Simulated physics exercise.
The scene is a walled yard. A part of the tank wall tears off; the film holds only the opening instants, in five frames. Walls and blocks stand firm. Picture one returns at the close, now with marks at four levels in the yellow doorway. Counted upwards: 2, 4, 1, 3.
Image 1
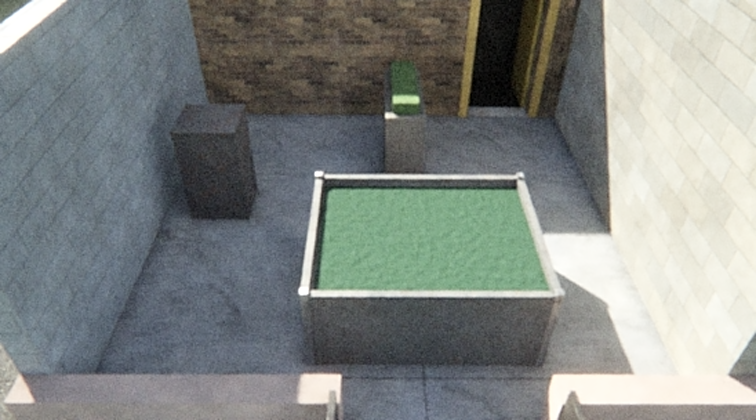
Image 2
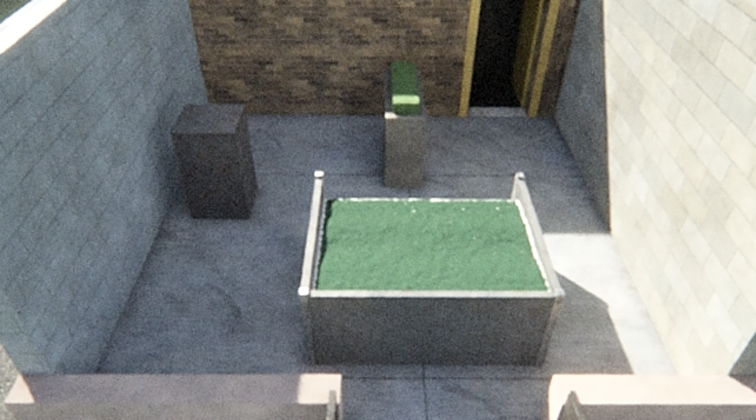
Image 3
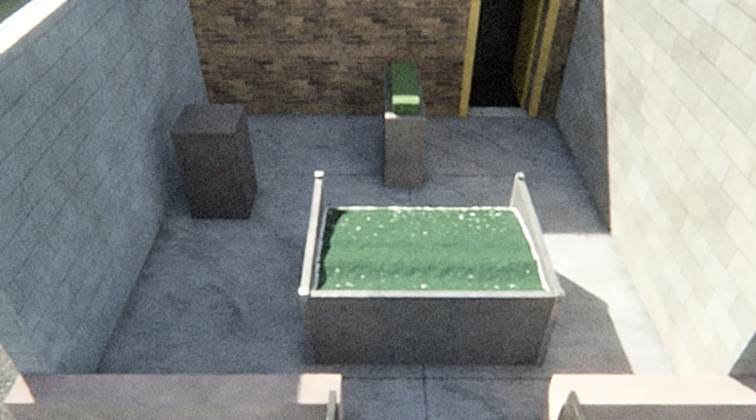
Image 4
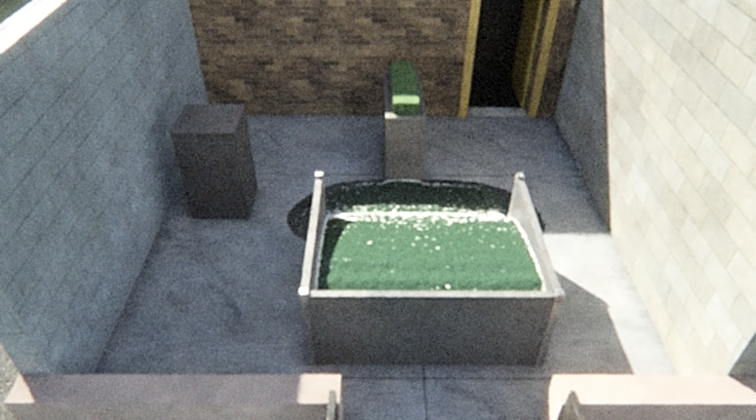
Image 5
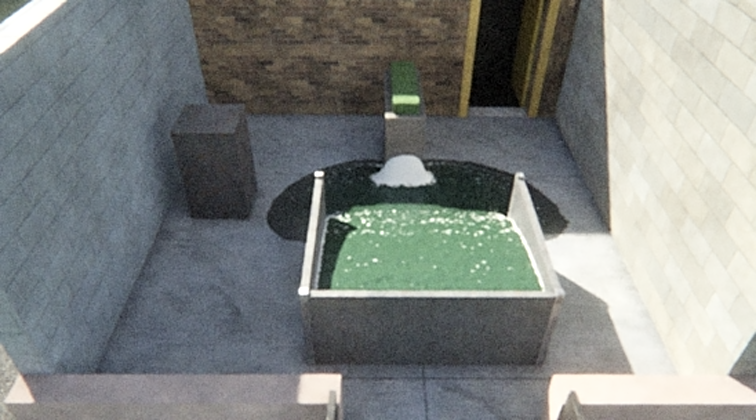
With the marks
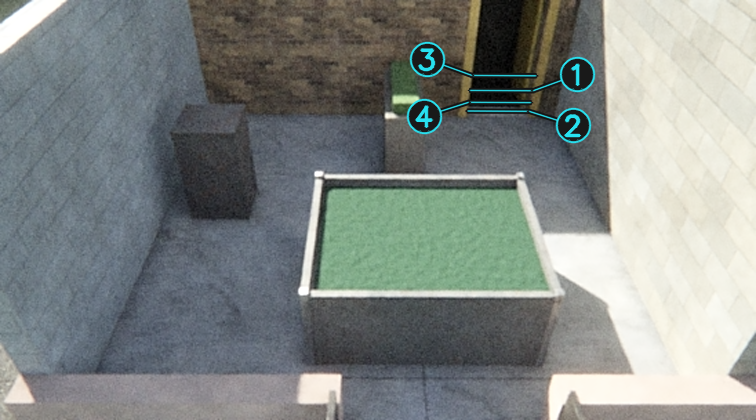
Walled yard with a tank of green water, its far side opening and water pouring out, spreading darkly across the ground behind.
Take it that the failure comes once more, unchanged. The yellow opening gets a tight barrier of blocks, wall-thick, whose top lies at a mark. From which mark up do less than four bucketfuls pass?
The answer is line 1.
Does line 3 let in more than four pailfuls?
No, that is safe.
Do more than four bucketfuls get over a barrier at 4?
Yes, that goes wrong.
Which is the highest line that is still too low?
4 it is.
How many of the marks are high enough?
Two of the four.
In cyan, 1 at (501, 90); 2 at (498, 111); 3 at (503, 75); 4 at (499, 102); from the bottom up 2, 4, 1, 3.
With 1, a splash gets over, under a bucket.
With 2, dozens of bucketfuls pour in.
With 3, nothing gets over.
With 4, about 7 bucketfuls get in.
